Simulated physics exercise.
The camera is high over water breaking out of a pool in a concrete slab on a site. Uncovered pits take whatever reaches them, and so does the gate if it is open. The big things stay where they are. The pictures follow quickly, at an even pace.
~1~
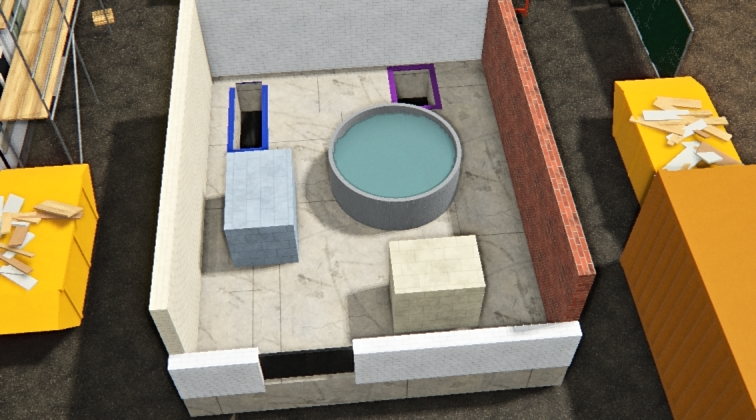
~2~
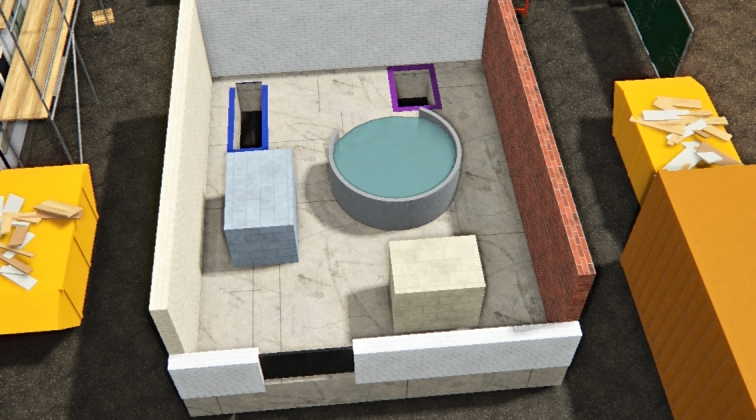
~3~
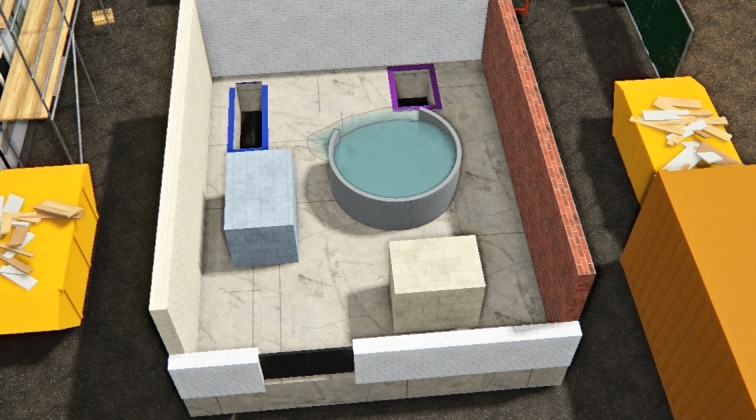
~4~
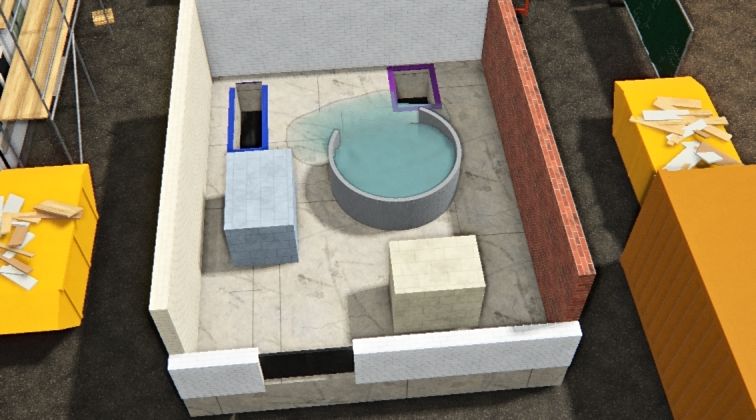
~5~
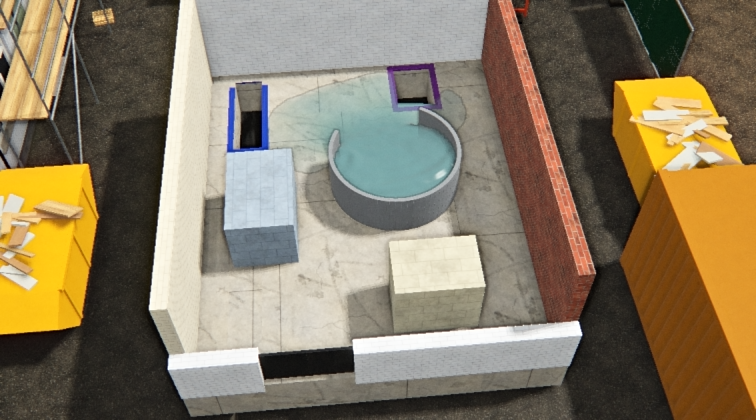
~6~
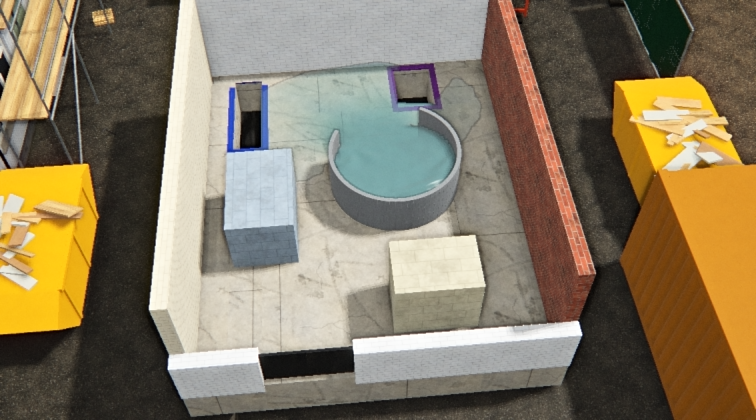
Water pours from a gap in the round pool's far side and spreads across the slab.
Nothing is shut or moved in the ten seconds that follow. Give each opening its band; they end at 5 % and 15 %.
One by one: The gate takes not even 5 %; the purple pit takes above 15 %; the blue pit takes above 15 %.
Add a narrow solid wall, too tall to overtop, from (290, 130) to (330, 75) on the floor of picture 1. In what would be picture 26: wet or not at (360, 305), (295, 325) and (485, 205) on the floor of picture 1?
In that order: Free of water, no water, clear.
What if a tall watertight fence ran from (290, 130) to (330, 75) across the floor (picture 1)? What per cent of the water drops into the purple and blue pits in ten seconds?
Roughly, in per cent: Purple 60, blue 14.
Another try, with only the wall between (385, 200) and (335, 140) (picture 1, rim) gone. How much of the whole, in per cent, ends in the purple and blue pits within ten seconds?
Parts in a hundred: Purple 6, blue 30.
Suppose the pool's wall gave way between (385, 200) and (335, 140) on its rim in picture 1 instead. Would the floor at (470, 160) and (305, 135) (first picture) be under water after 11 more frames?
One after the other: Dry, flooded.
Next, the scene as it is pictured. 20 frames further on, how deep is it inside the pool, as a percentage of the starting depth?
Roughly 22 per cent.
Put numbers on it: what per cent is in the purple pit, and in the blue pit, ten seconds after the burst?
Near 36 and 46 in a hundred.
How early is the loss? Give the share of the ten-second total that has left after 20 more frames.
Close to 60 %.
A moment on, water covers 25 % of the floor; the gate 0 %, the purple pit 7 %, the blue pit 3 %.
Next, water covers 30 % of the floor; the gate 0 %, the purple pit 15 %, the blue pit 12 %.
Then, water covers 35 % of the floor; the gate 0 %, the purple pit 23 %, the blue pit 26 %.
Later, water covers 40 % of the floor; the gate 0 %, the purple pit 31 %, the blue pit 39 %.
In the end, water covers 35 % of the floor; the gate 0 %, the purple pit 36 %, the blue pit 46 %.
